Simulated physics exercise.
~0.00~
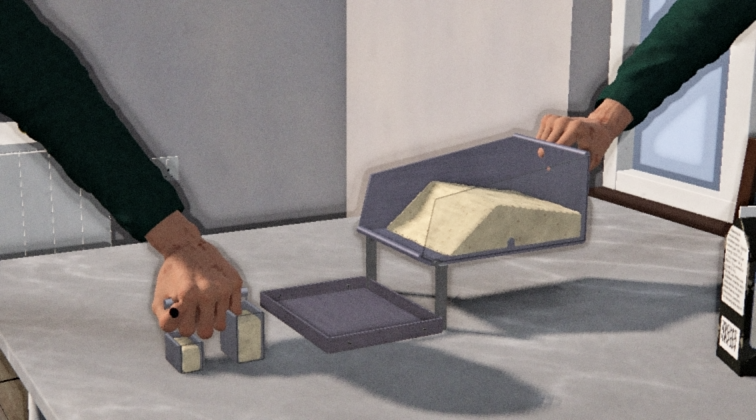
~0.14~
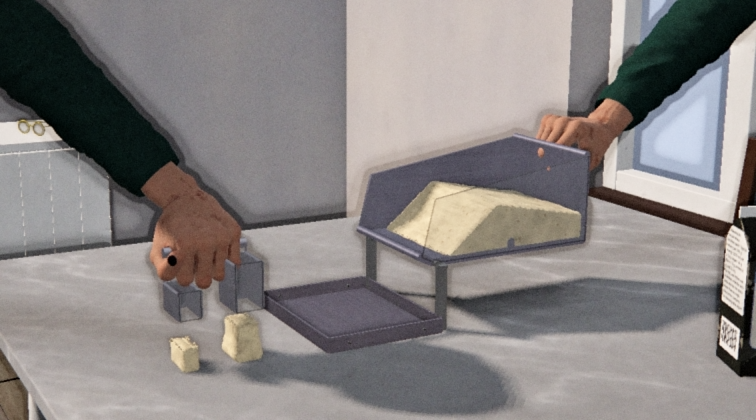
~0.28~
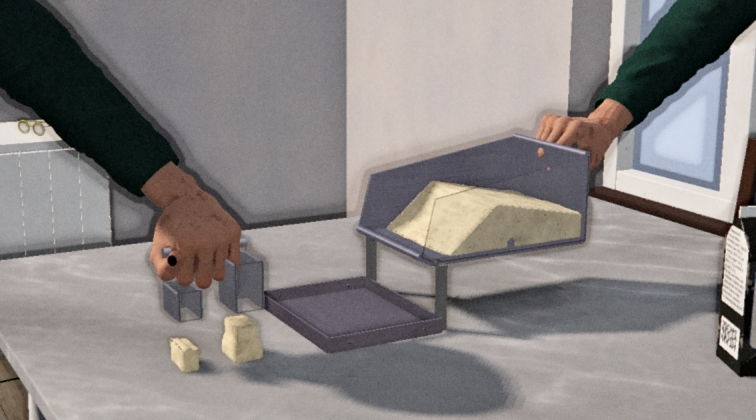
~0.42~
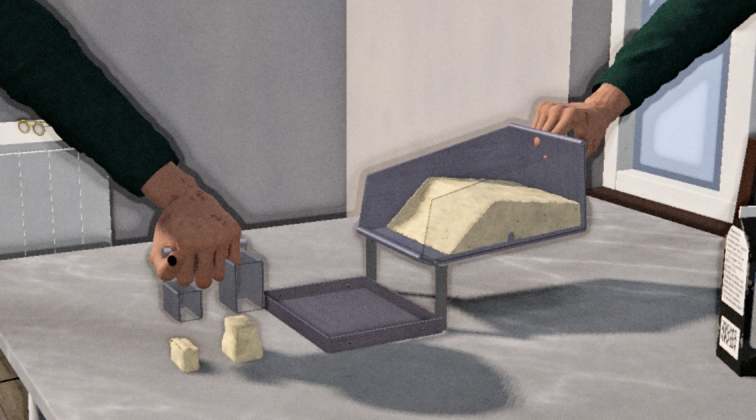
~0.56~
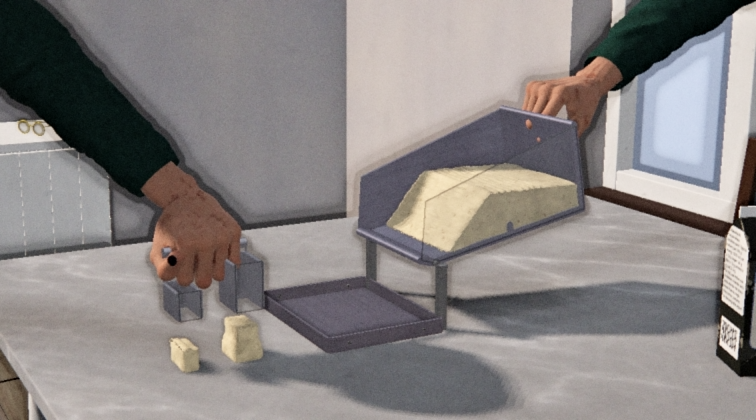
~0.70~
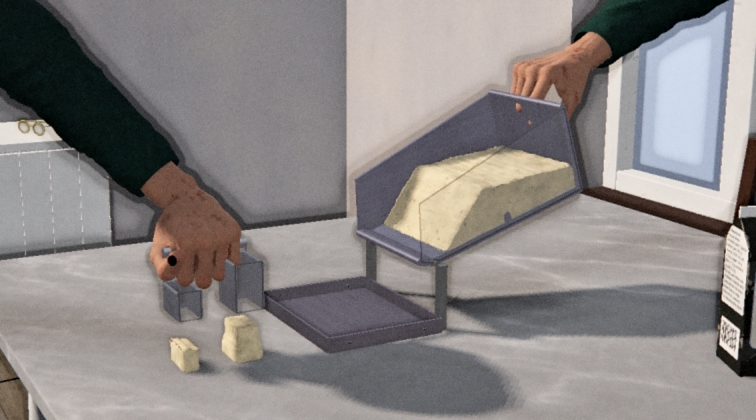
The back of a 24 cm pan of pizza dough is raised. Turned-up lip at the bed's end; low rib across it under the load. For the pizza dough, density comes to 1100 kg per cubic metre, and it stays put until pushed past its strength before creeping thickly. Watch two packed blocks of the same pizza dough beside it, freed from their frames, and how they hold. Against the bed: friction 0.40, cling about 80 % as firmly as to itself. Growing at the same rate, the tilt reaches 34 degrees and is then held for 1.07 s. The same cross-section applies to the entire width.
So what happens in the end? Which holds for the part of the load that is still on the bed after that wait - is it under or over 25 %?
Of the two, over.
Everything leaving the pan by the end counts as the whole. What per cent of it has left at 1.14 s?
Roughly 0 per cent.
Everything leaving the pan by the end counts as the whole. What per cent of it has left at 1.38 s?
Close to 60 in a hundred.
After 0.90 s, the tilt is 28 degrees and 100 % is on the bed.
After 1.14 s, the tilt is 34 degrees and 99 % is on the bed.
After 1.38 s, the tilt is 34 degrees and 67 % is on the bed.
After 1.62 s, the tilt is 34 degrees and 47 % is on the bed.
After 2.16 s, at the end, the tilt is 34 degrees and 45 % is on the bed.
